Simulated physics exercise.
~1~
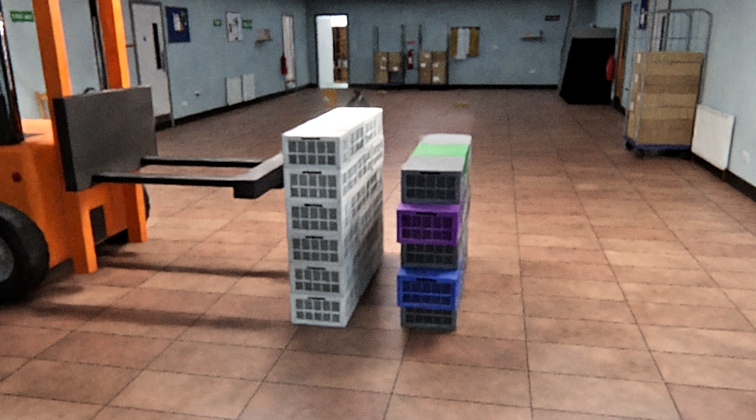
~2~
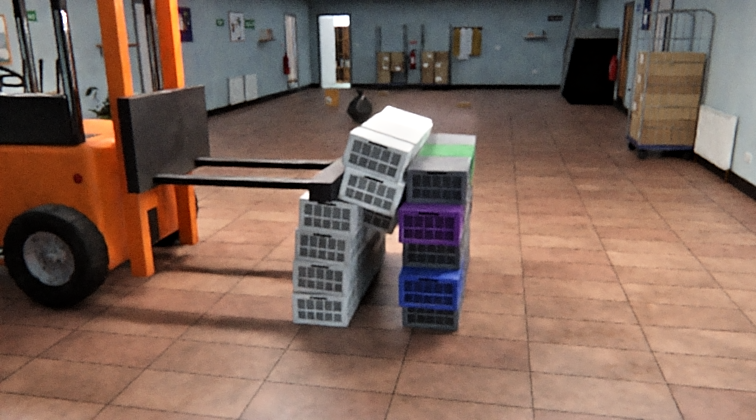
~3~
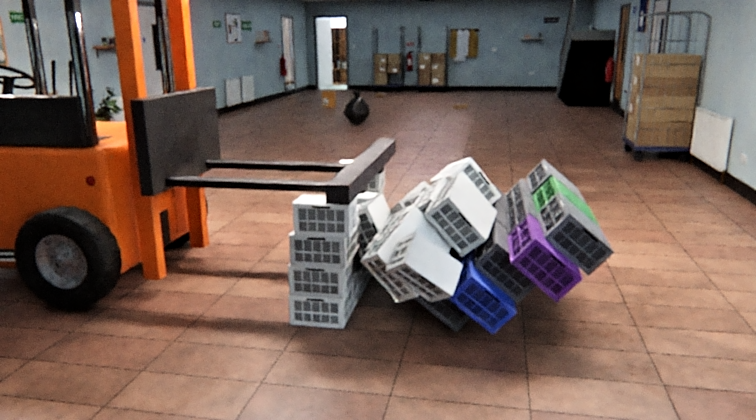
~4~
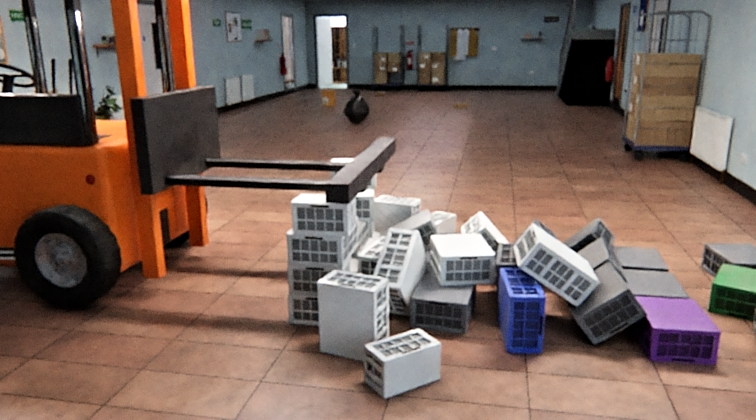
In a tiled storeroom, an orange forklift drove its raised beam rightward into a stack of pale crates, toppling the upper ones against a darker stack, which fell too, leaving crates scattered, the green and purple ones farthest right and the lower pale ones standing.
